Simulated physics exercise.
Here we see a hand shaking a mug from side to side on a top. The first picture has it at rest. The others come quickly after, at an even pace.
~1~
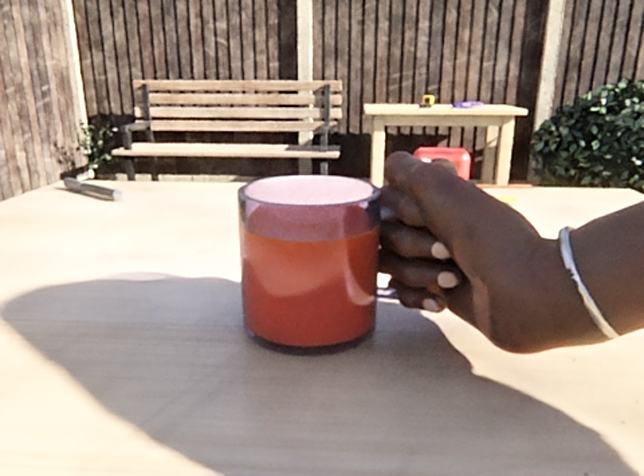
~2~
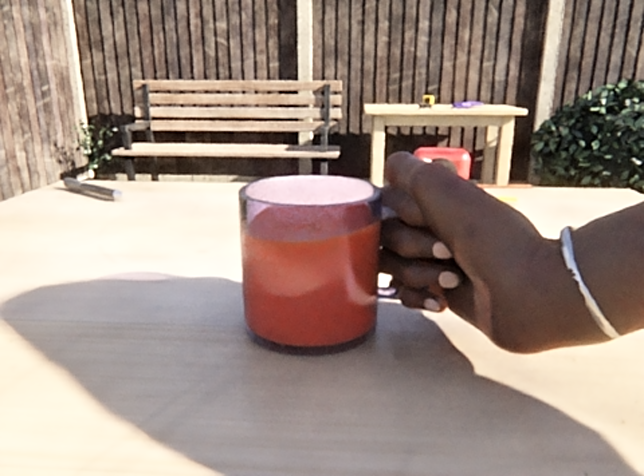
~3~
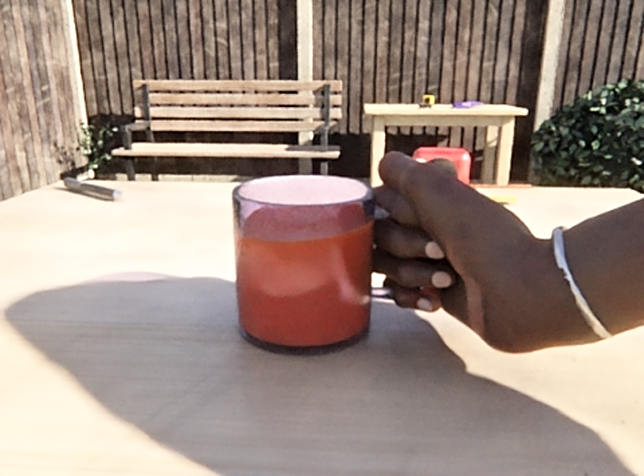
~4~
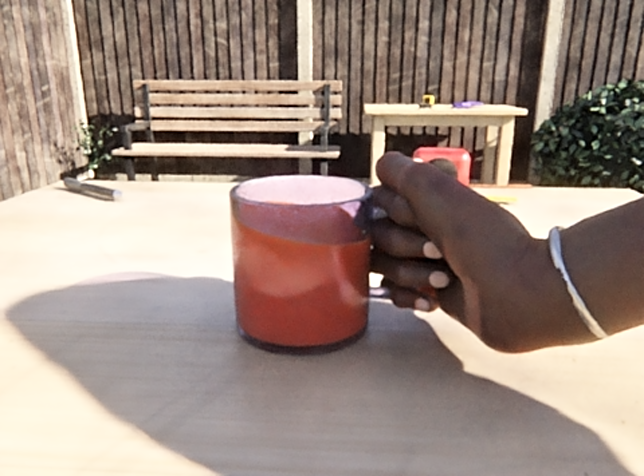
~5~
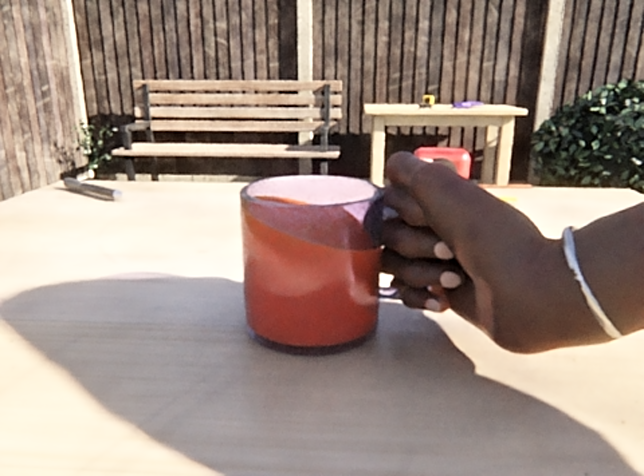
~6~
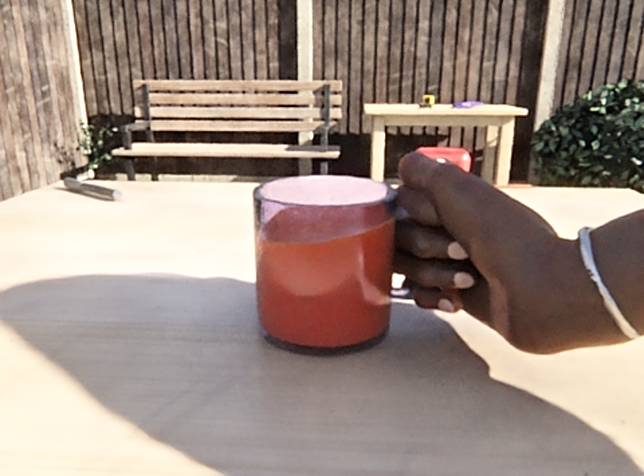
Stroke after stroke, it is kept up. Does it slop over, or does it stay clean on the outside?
It runs over the edge.
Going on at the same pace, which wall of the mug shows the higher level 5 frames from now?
Clearly the right margin.
Soon after, the highest wave so far goes over the rim.
In the end, the highest wave so far goes over the rim; some is on the top.
